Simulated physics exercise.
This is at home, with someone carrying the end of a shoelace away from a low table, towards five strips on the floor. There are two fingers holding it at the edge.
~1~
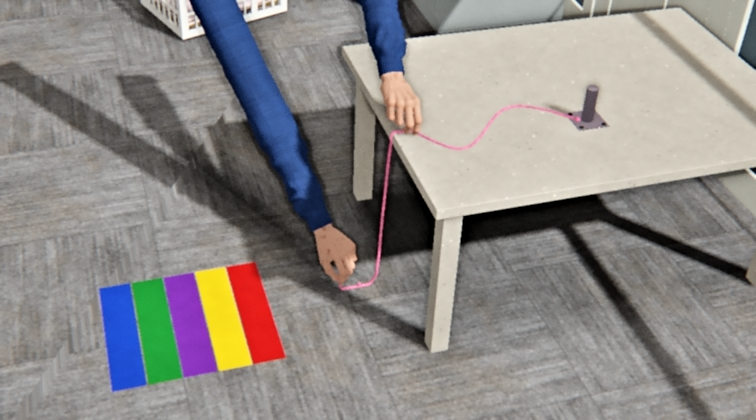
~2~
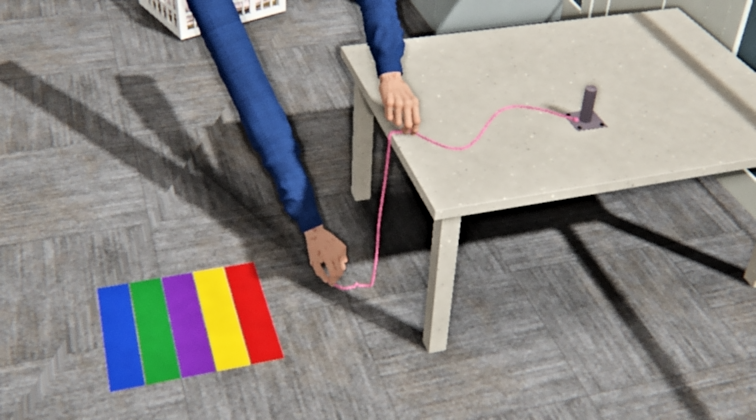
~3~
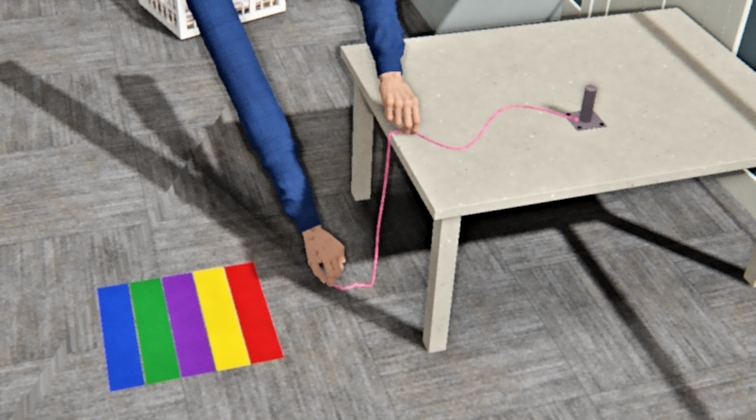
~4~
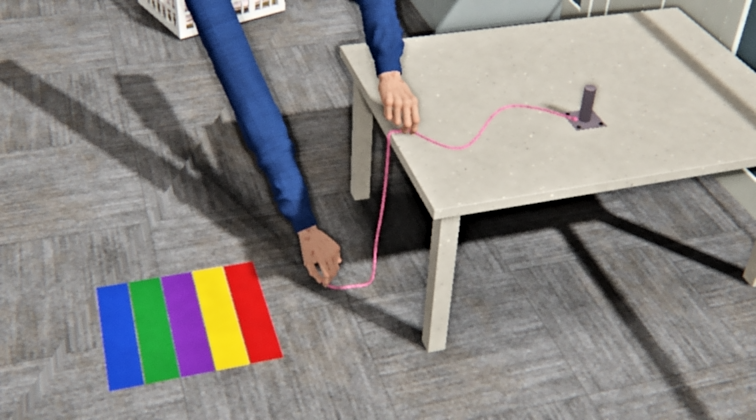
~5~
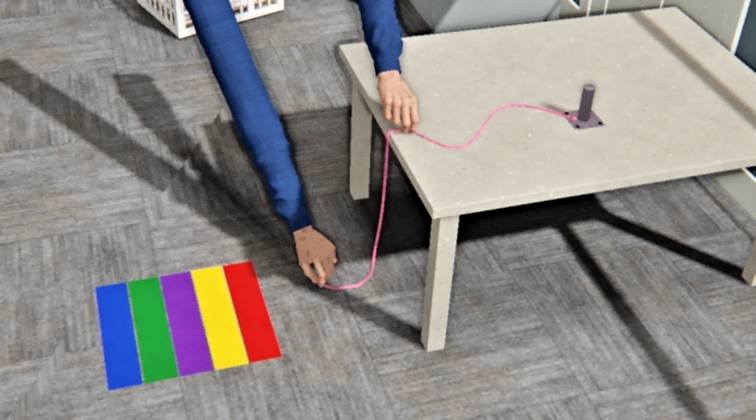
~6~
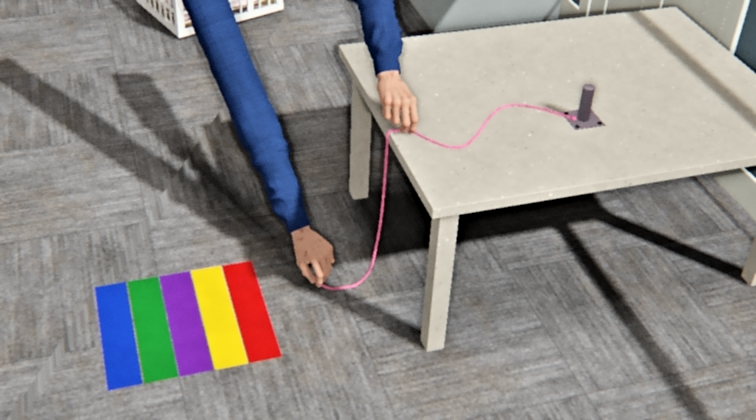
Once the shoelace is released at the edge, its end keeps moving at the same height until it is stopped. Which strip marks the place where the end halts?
The green strip does.
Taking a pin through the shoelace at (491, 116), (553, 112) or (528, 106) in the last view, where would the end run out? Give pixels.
Try 1: (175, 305); try 2: (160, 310); try 3: (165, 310).
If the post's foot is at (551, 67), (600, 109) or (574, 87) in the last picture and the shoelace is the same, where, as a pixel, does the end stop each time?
Roughly (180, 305), (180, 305) and (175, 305).
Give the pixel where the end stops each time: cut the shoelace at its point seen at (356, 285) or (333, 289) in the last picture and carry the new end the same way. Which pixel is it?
The first cut gives (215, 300) and the second gives (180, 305).
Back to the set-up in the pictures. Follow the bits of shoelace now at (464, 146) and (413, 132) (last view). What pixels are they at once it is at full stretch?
They finish at (418, 137) and (366, 160) respectively.
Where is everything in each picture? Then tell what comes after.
The first frame shows end (339, 280); red (264, 342); yellow (231, 348); purple (196, 355); green (162, 361); blue (126, 368).
The second frame shows end (329, 281); shoelace through (543, 110) (488, 123) (438, 144) (388, 154) (380, 215) (374, 275).
The third frame shows end (327, 282).
The fourth frame shows end (323, 282); shoelace through (542, 110) (488, 122) (438, 144) (388, 153) (381, 214) (373, 274).
The fifth frame shows end (318, 282).
The sixth frame shows end (316, 282); shoelace through (541, 109) (486, 122) (436, 143) (386, 152) (382, 213) (369, 272).
Soon after, end near (206, 302); over yellow.
Then, end near (170, 308); over purple.
At full stretch, end near (149, 312); over green. It gets as far as the green strip.
